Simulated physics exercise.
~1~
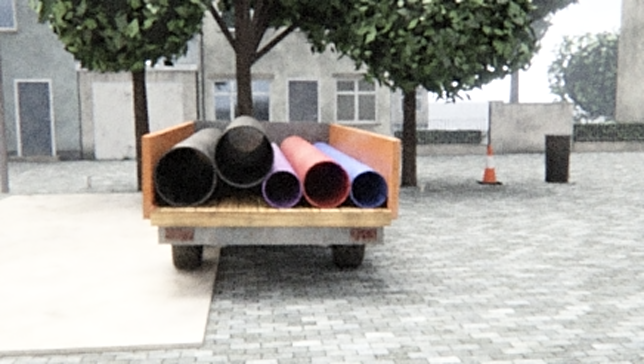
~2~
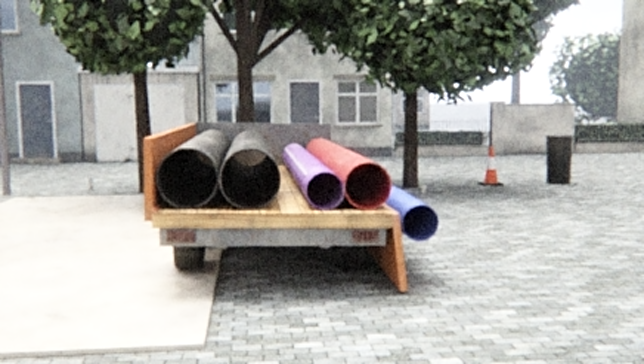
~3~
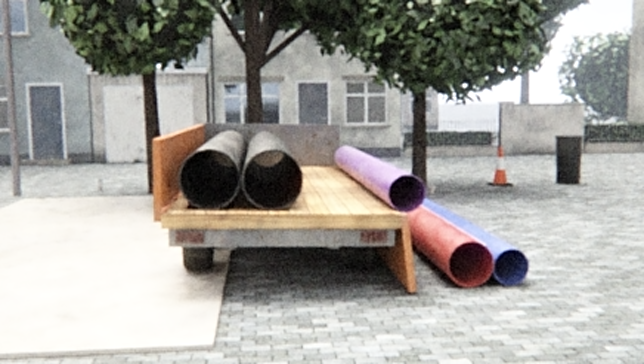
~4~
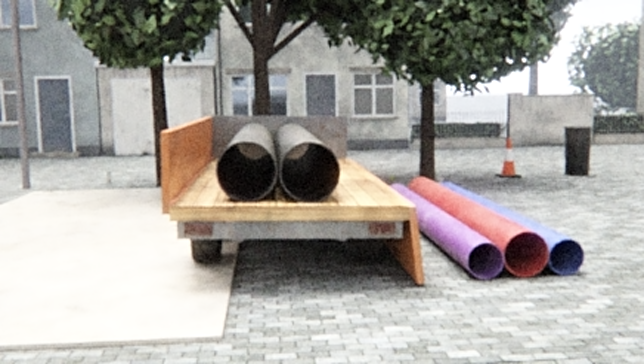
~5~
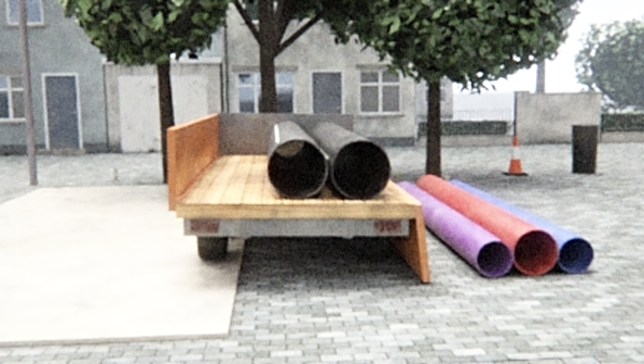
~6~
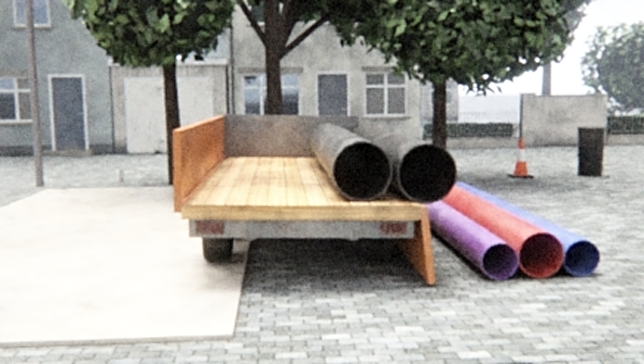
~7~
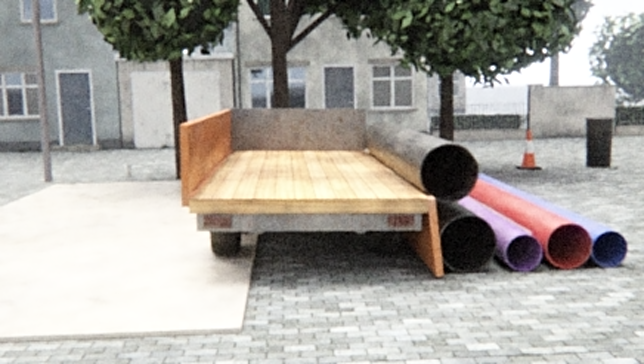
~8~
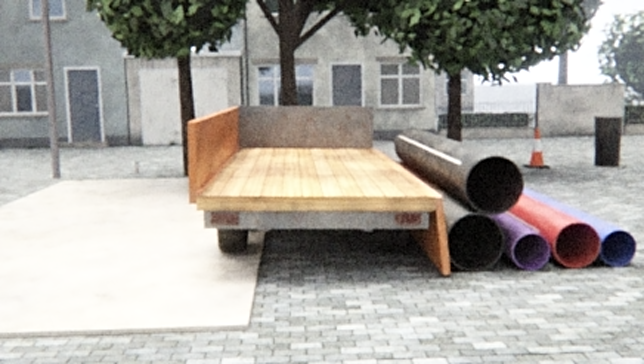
At the start, a low trailer stands on a paved square with its tail towards us, holding two black pipes on the left and purple, red and blue ones on the right. The right side panel drops open, and the blue pipe rolls off that edge first. The red pipe follows it down, then the purple one, and the three settle side by side on the paving. The black pipes roll more slowly across the deck and go over the same edge. At the end the deck is empty, with one black pipe resting on top of the others beside it.
